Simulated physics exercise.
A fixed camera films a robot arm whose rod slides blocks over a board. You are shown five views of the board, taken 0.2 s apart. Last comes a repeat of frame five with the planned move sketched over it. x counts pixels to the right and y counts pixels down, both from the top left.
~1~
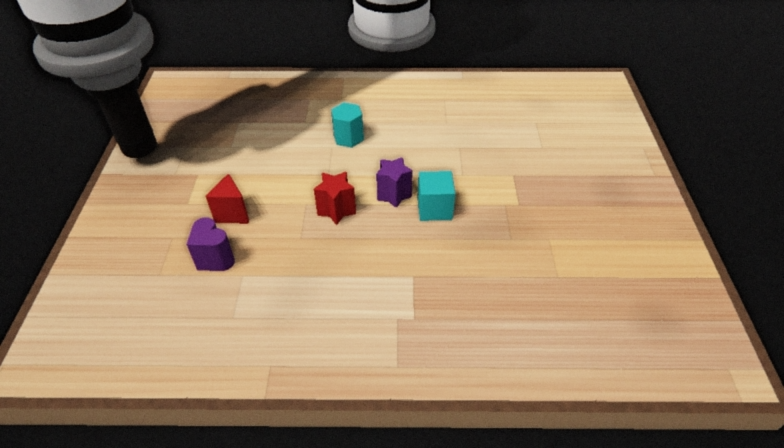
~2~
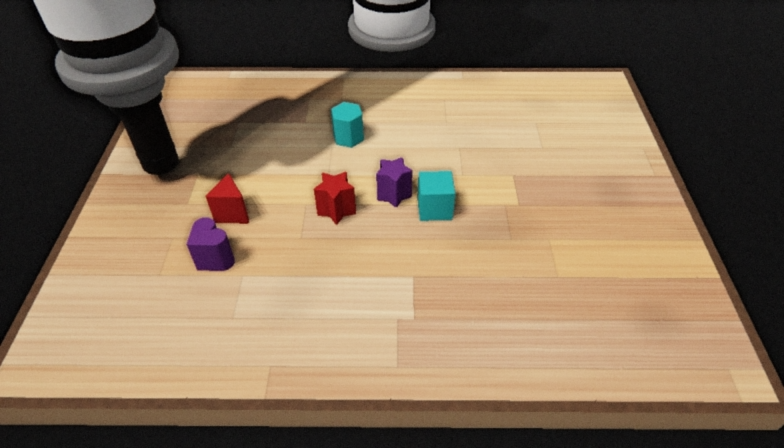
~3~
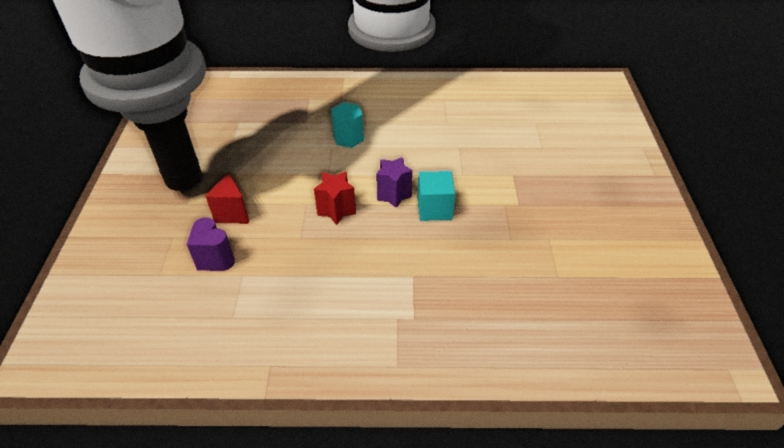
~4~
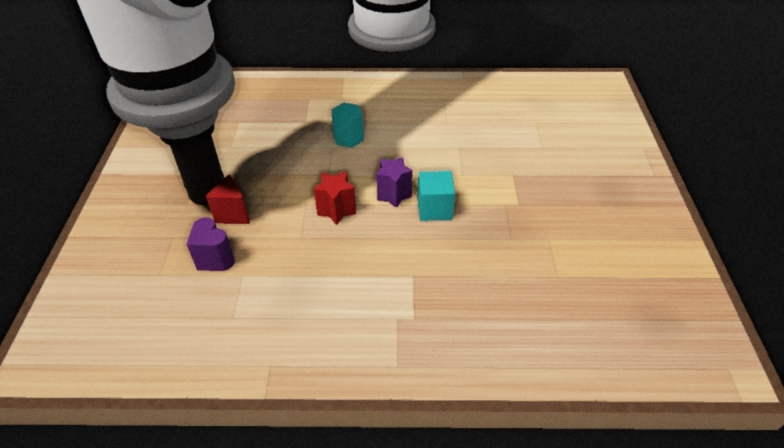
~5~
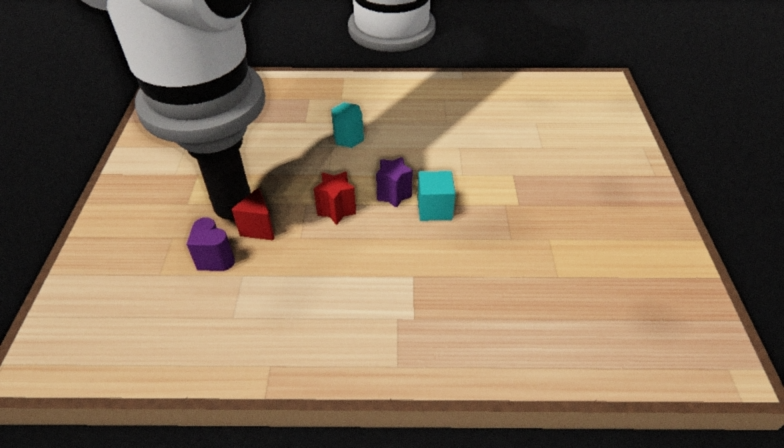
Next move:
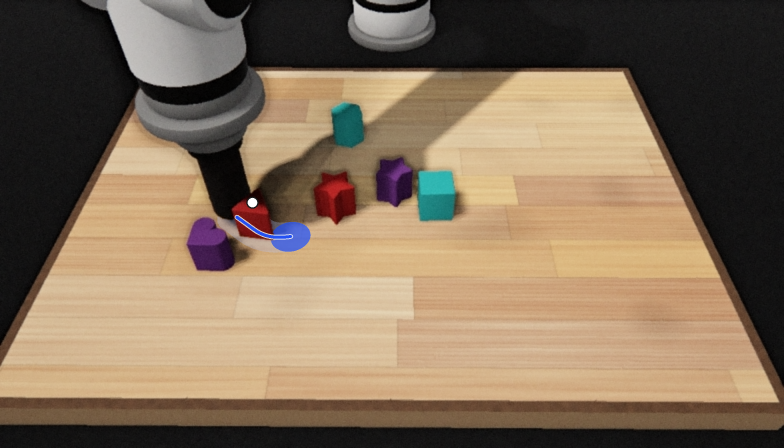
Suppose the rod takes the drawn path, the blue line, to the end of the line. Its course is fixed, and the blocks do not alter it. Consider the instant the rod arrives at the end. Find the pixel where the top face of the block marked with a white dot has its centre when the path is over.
At the end it should sit near (305, 228).
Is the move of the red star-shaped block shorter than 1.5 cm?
Yes, that is how it ends up.
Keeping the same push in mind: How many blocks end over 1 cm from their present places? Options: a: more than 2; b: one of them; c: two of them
Answer: B.
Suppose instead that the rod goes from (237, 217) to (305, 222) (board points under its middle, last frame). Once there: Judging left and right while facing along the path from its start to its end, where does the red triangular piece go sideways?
Facing from start to end, it shifts right.
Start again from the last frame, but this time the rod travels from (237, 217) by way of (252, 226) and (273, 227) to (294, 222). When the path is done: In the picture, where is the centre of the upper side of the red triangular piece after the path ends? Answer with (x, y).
I'd say the red triangular piece ends with its top centre at (293, 219).
Path on the board, from (237, 217) over (251, 227) and (268, 236) to (291, 237); the dot is on the red triangular piece.
The first path, step by step. Halfway along, rod (257, 223); red triangular piece (278, 218).
At the end, rod (289, 226); purple heart in place; red triangular piece (305, 228), turned 15° clockwise; red star-shaped block in place.
